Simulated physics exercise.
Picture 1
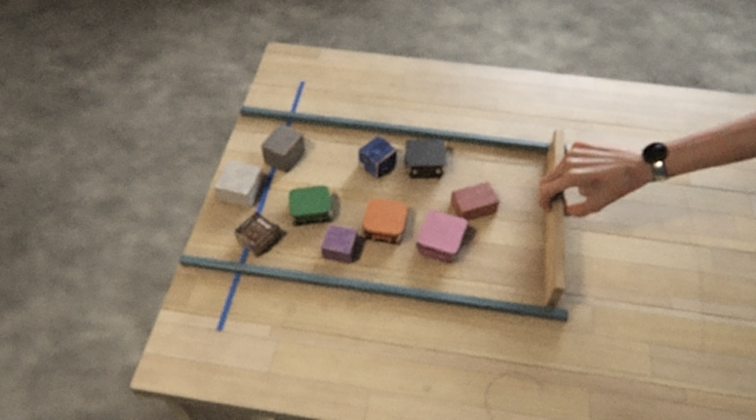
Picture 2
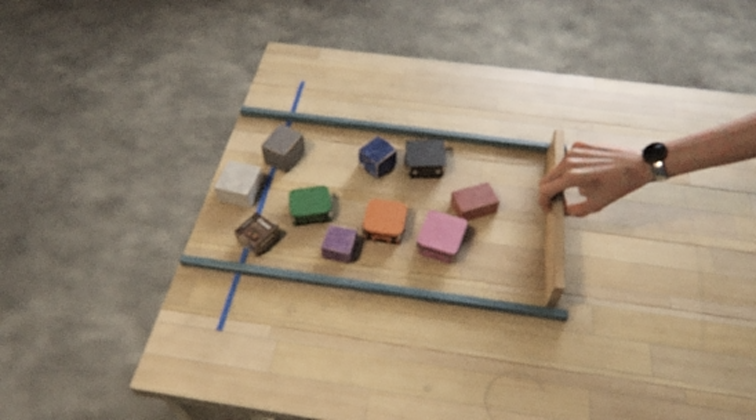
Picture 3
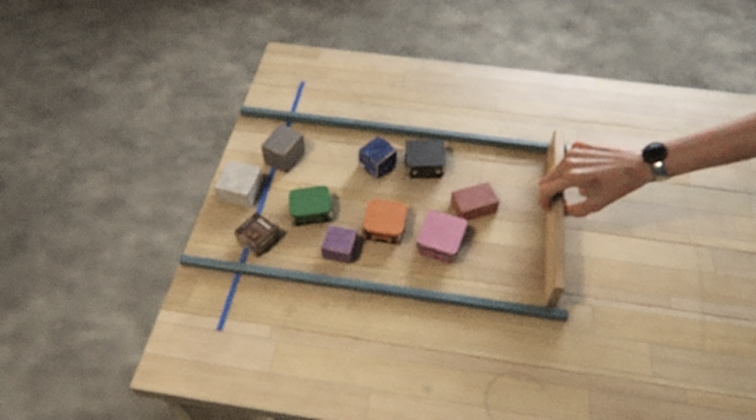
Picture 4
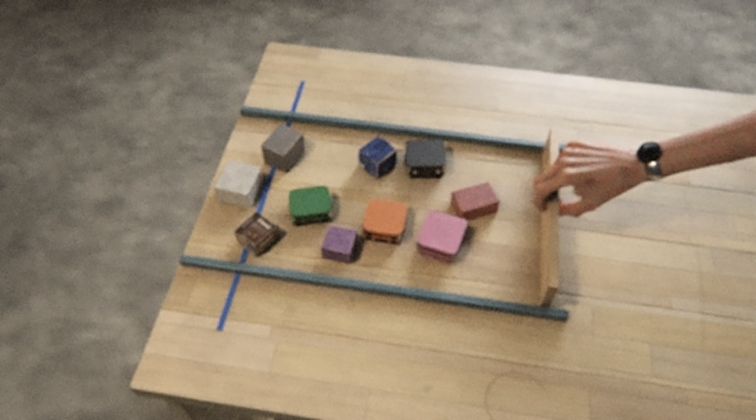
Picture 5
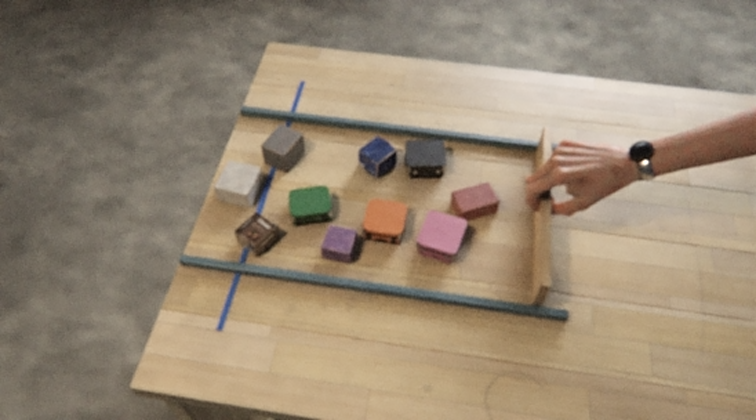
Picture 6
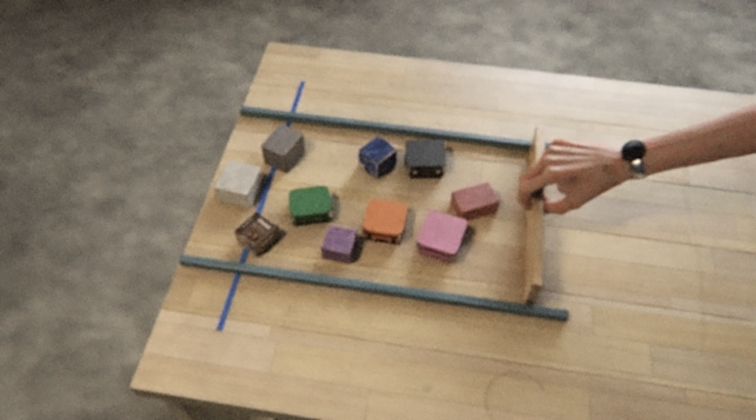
A hand wearing a dark watch grips an upright wooden board between two teal rails on a pale wooden table, seen from above at an angle, with grey floor beyond. White, grey and brown blocks sit near a blue tape line at left, with green, purple, orange, blue, black, pink and red ones rightward. The hand slides the board slightly left; the blocks and camera stay still.
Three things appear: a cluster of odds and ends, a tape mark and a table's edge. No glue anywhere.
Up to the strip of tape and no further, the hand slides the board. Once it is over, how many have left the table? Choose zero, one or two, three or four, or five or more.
Three or four of them have left the table.
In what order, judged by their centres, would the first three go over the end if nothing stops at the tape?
First the white block, next the green case, then the grey block.
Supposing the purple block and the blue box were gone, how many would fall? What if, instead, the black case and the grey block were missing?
The first try gives 2, the second gives 2.
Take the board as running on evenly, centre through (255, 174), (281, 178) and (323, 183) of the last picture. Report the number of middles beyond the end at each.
Counts by place: 6 / 3 / 1.
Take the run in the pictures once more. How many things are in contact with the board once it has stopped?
That makes 4.
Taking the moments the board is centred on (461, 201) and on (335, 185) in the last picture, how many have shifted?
I count 2 first and 10 after.
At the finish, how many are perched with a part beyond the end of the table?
The total would be 3.
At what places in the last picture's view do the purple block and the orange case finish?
Final positions - purple block around (230, 247), orange case around (206, 194).
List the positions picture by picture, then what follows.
The first picture shows white block (240, 184); grey block (283, 148); brown box (257, 234); board (555, 214); tape (267, 188).
The second picture shows grey block (283, 148); blue box (378, 157).
The third picture shows brown box (257, 234); red block (475, 202).
The fourth picture shows white block (240, 184); black case (425, 159).
The fifth picture shows grey block (283, 148); orange case (385, 222).
The sixth picture shows white block (240, 184); grey block (283, 148); brown box (257, 234); board (535, 211); tape (267, 188).
Early on, none off yet; white block at rest near (240, 184); grey block at rest near (283, 148); brown box at rest near (257, 234).
Finally, the number that fall off is three or four; lost, green case, grey block and white block.
